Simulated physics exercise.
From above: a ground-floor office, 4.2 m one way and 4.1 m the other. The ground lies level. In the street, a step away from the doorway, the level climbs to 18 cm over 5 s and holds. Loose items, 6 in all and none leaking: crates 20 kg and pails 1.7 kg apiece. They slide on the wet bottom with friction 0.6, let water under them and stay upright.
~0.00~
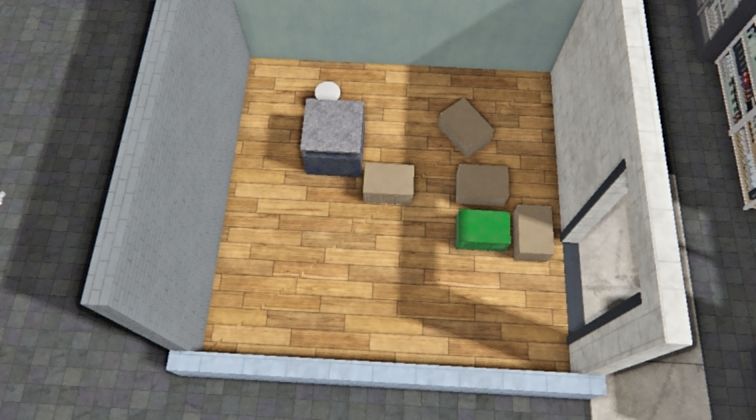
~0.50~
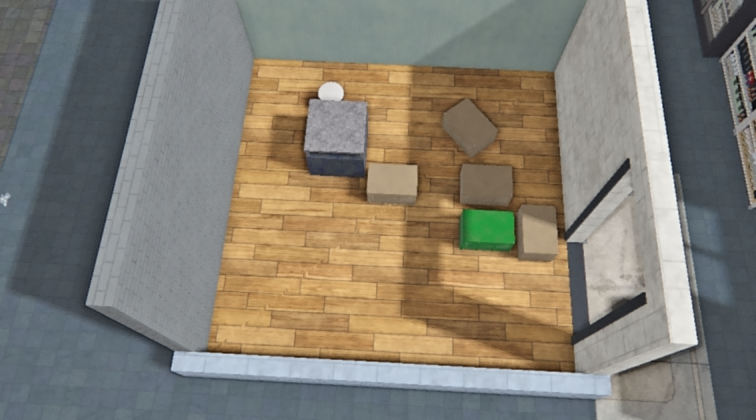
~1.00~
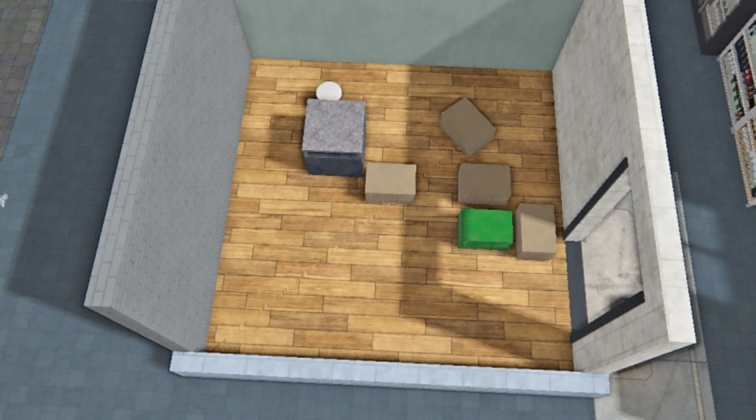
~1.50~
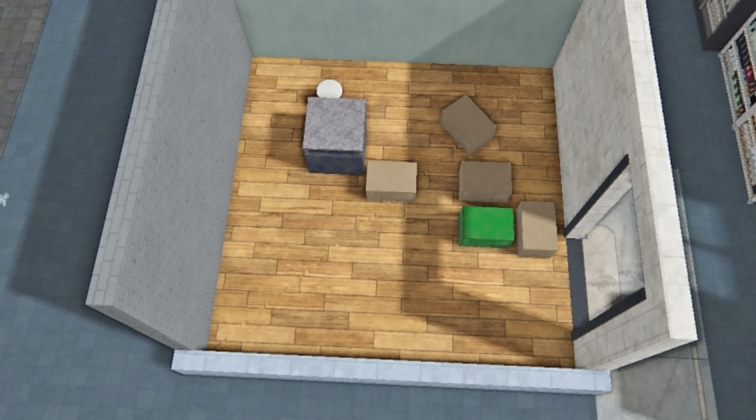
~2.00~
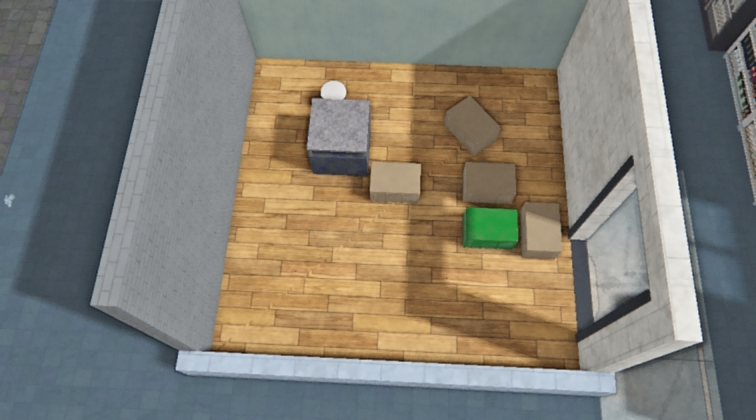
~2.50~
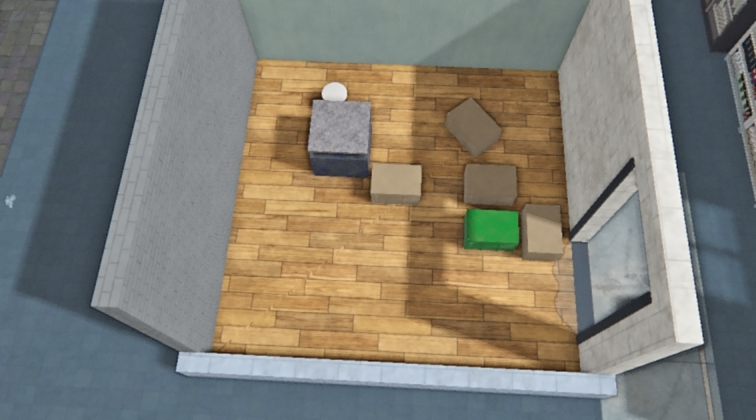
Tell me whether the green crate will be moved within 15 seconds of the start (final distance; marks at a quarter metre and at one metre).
The green crate holds its place.
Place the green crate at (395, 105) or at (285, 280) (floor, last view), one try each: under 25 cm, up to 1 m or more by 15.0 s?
In turn: It is nudged along; it travels far.
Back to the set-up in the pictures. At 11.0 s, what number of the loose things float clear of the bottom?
I count 1.
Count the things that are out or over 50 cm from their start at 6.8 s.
By then 0.
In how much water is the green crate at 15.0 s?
About 5 cm.
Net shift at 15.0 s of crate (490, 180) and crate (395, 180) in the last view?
In that order: 0 cm, 0 cm.
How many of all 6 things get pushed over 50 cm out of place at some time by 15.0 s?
I count 1.
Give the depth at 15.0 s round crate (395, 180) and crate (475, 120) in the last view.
Roughly 6 and 6 cm.
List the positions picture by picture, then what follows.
The green crate at (484, 226), on the bottom; water covers 0.0 m2; 0 of 6 have shifted, in the first picture.
The green crate at (488, 226), on the bottom; water covers 0.0 m2; 0 of 6 have shifted, in the second picture.
The green crate at (487, 225), on the bottom; 0.0 m2 under water; 0 of 6 have shifted, in the third picture.
The green crate at (488, 223), on the bottom; 0.0 m2 under water; 0 of 6 have shifted, in the fourth picture.
The green crate at (492, 224), on the bottom; 0.0 m2 under water; 0 of 6 have shifted, in the fifth picture.
The green crate at (493, 226) rests on the ground; 0.1 m2 under water; 0 of 6 have shifted, in the sixth picture.
After 3.5 s the green crate is near (493, 226), 0.0 m from its start, aground; 0 afloat.
After 6.8 s the green crate is near (493, 226), 0.0 m from its start, aground; 0 afloat.
After 11.0 s the green crate is near (493, 226), 0.0 m from its start, aground; 1 afloat.
After 15.0 s the green crate is near (493, 226), 0.0 m from its start, aground; 1 afloat.
